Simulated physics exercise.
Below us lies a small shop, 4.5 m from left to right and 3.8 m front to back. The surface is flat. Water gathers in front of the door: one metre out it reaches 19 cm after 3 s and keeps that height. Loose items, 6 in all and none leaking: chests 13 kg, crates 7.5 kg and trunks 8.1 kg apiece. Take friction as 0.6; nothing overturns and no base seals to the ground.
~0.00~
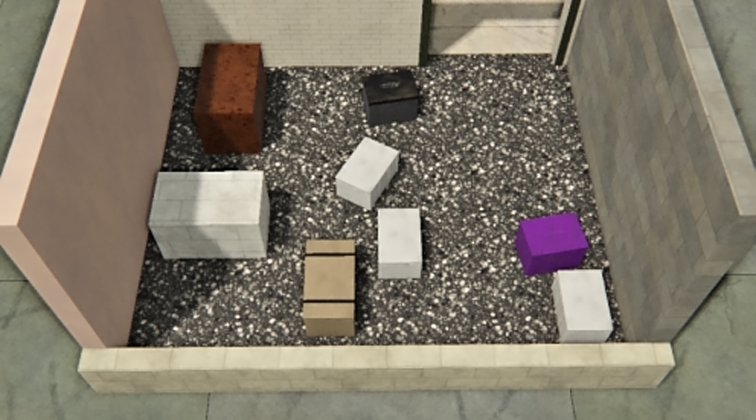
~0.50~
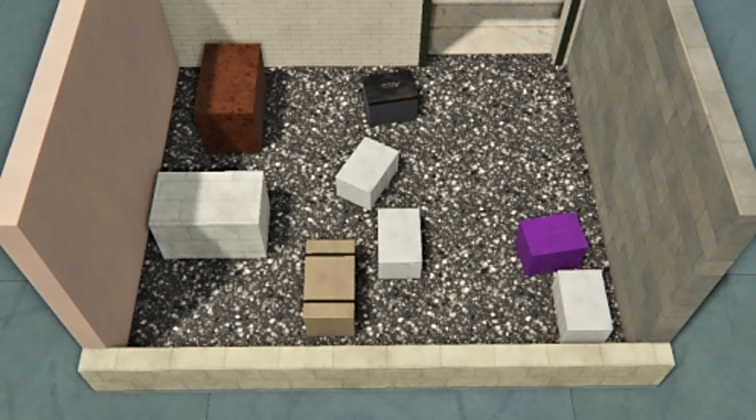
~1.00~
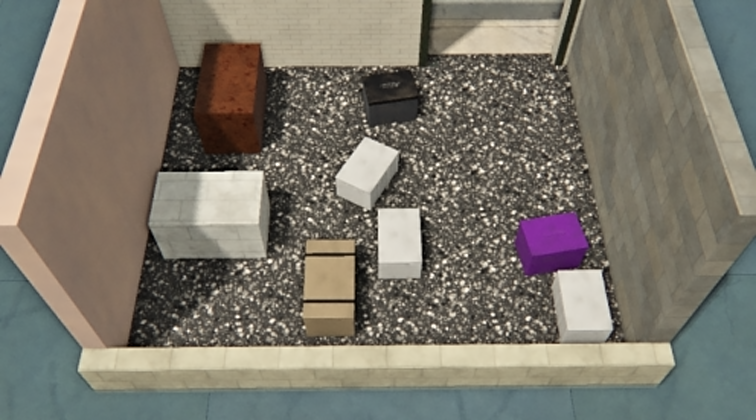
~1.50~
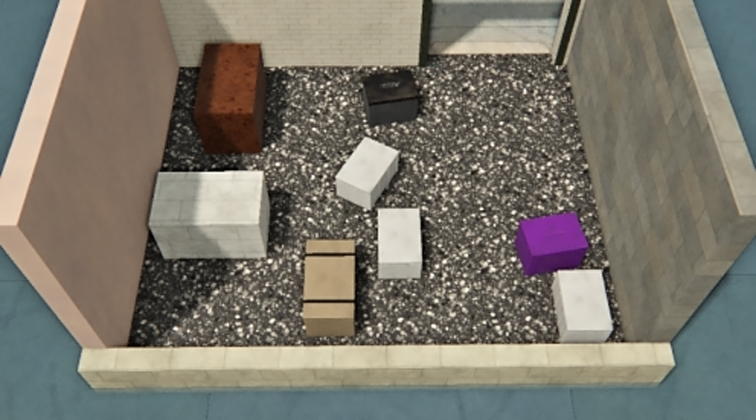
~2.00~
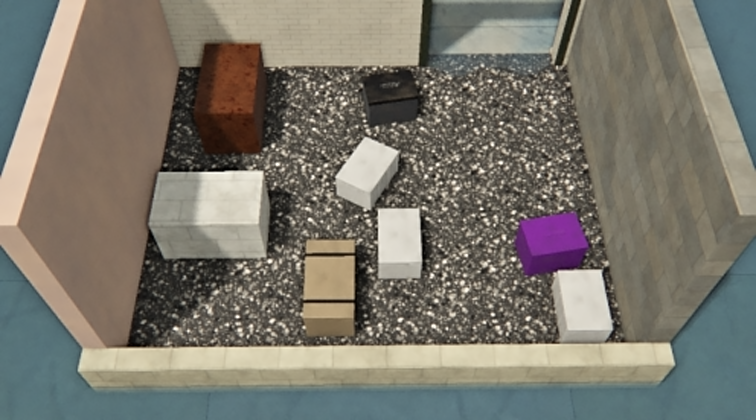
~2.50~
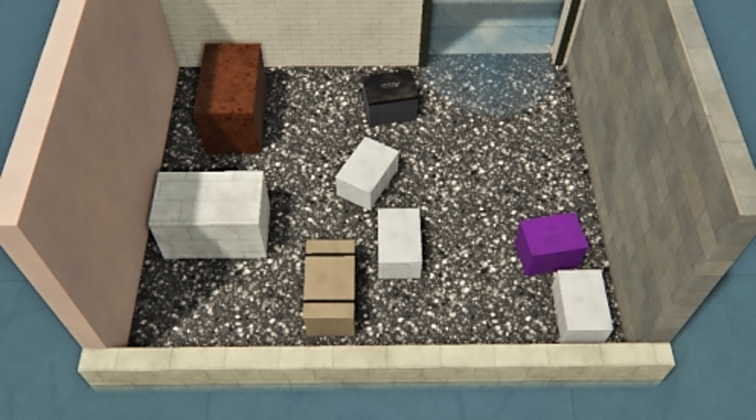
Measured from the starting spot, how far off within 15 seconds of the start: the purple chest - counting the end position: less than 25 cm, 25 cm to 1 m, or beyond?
Purple chest travels far.
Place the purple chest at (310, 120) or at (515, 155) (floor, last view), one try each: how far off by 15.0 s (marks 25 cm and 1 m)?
In turn: It ends far away; it gets carried off.
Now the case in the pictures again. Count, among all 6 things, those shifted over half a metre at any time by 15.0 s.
I count 6.
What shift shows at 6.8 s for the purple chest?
Roughly 80 cm by then.
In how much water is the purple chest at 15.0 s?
Roughly 15 cm.
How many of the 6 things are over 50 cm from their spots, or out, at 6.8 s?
2 of them.
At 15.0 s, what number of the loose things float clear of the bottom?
At that moment 6.
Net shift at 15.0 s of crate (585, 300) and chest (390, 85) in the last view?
In turn: 300 cm, 100 cm.
After 3.5 s the purple chest is near (554, 234), 0.0 m from its start, aground; 0 afloat.
After 6.8 s the purple chest is near (478, 266), 0.8 m from its start, afloat; 3 afloat.
After 11.0 s the purple chest is near (264, 249), 2.7 m from its start, afloat; 5 afloat.
After 15.0 s the purple chest is near (316, 60), 3.2 m from its start, afloat; 6 afloat.
